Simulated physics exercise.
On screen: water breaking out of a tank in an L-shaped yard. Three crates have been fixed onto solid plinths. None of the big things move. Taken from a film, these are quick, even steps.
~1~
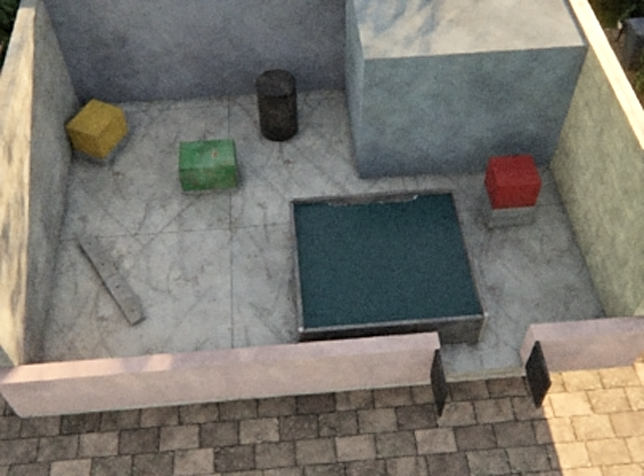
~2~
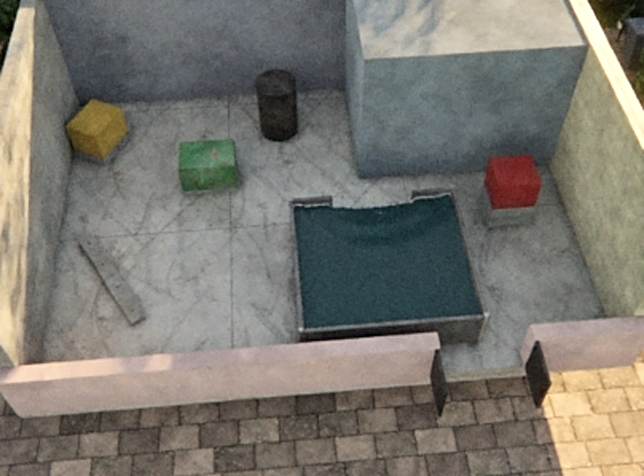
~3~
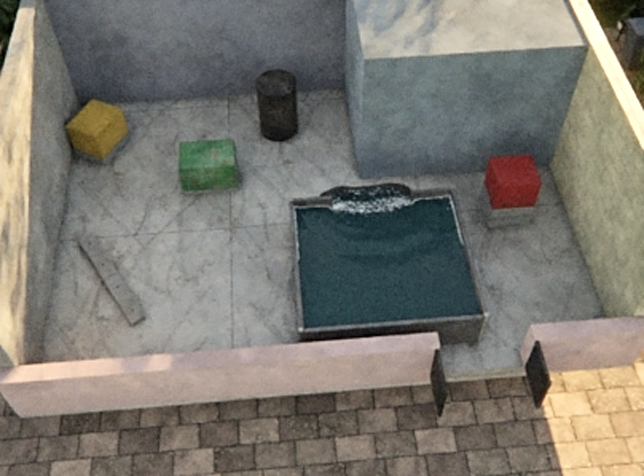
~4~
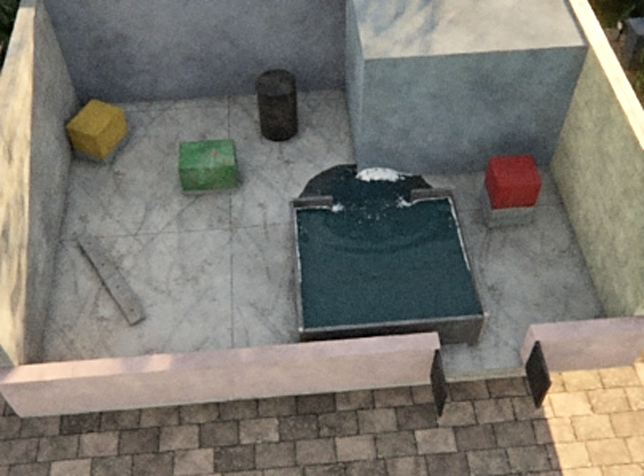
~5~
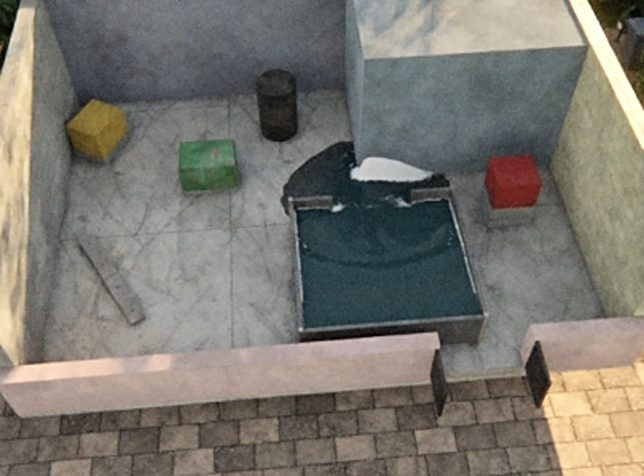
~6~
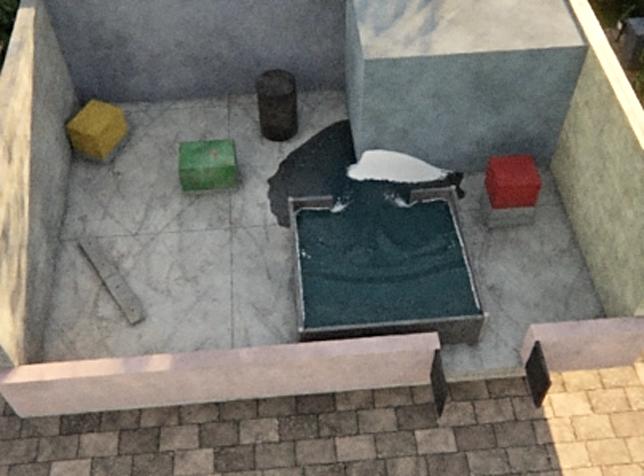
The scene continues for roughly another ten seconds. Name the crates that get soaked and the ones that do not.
The green crate gets soaked; the red crate does not get soaked; the yellow crate gets soaked.
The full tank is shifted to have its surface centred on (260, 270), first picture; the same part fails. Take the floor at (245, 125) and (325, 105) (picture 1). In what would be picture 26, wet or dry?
The first spot is wetted, while the second is wetted.
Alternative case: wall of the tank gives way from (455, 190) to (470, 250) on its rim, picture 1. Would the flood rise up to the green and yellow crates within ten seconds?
As I see it, the green crate gets reached, and the yellow crate is not reached.
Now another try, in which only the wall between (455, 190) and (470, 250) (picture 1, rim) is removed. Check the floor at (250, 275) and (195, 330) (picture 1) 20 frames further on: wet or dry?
Waterless, waterless.
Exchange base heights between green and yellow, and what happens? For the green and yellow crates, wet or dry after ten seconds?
So green gets reached, and yellow gets reached.
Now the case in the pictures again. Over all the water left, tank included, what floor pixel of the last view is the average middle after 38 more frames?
I reckon somewhere around (323, 214).
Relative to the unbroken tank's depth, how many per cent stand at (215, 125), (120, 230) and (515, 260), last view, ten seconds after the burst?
Some 12, 14 and 12 in a hundred.
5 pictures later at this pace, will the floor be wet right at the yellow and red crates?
Yellow: Unflooded, red: Flooded.
A moment on, water covers 20 % of the floor; the green crate water round its plinth, the red crate water round its plinth, the yellow crate not reached.
Next, water covers 35 % of the floor; the green crate water round its plinth, the red crate water round its plinth, the yellow crate not reached.
Then, water covers 60 % of the floor; the green crate water round its plinth, the red crate water round its plinth, the yellow crate water round its plinth.
Later, water covers 80 % of the floor; the green crate water round its plinth, the red crate water round its plinth, the yellow crate water round its plinth.
In the end, water covers 100 % of the floor; the green crate was topped, the red crate stayed above the water, the yellow crate was topped.
